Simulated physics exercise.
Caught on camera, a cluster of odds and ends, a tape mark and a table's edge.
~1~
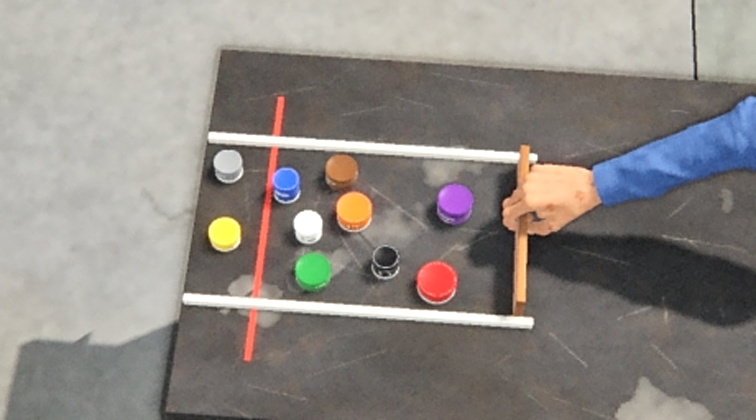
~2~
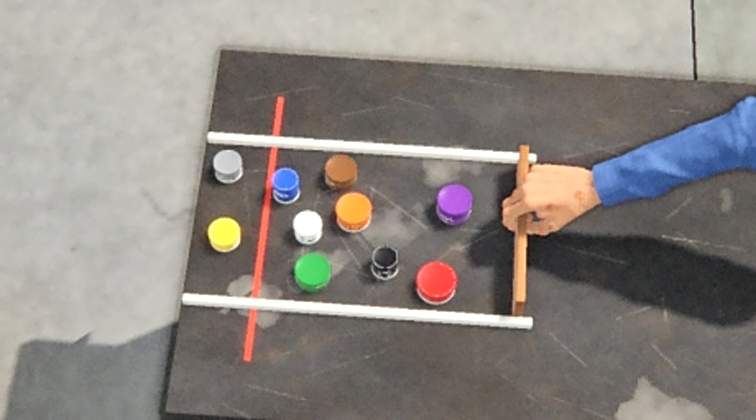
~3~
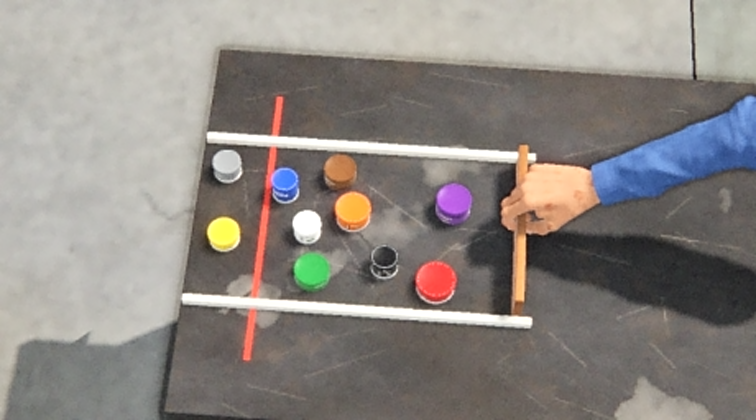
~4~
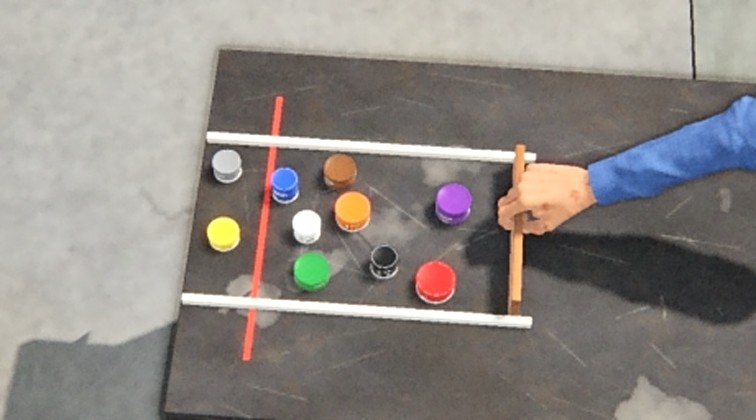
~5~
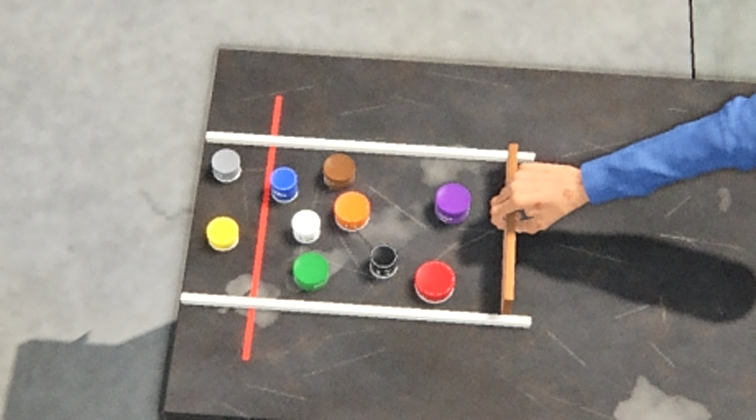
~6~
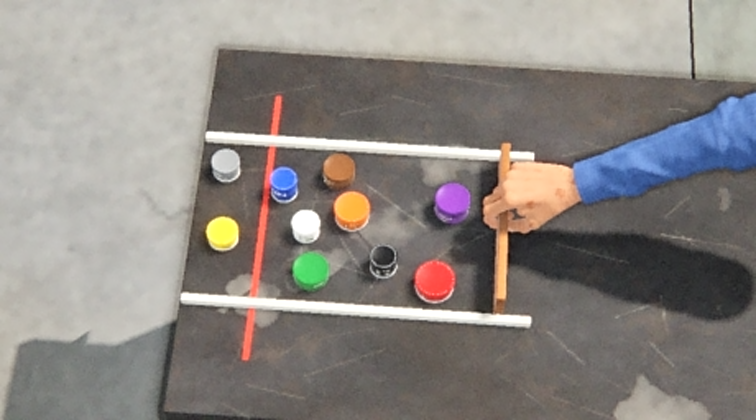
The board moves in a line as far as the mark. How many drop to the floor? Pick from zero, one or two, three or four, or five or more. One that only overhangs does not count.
In the end the number that fall off is zero.
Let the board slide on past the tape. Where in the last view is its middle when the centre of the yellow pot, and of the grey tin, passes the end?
About (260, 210), and (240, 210) for the other.
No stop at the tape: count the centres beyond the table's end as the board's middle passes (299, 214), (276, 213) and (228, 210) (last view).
The counts: 0, 0 and 5.
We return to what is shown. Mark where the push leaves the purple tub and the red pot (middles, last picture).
First (250, 185), then (237, 273).
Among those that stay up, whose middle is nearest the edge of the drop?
Foremost is the yellow pot.
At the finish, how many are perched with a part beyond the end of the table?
Overhanging: 1.
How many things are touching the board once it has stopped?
That makes 5.
Soon after, none off yet; grey tin at rest near (226, 166); yellow pot at rest near (223, 234); blue pot at rest near (284, 185).
At rest, the number that fall off is zero.
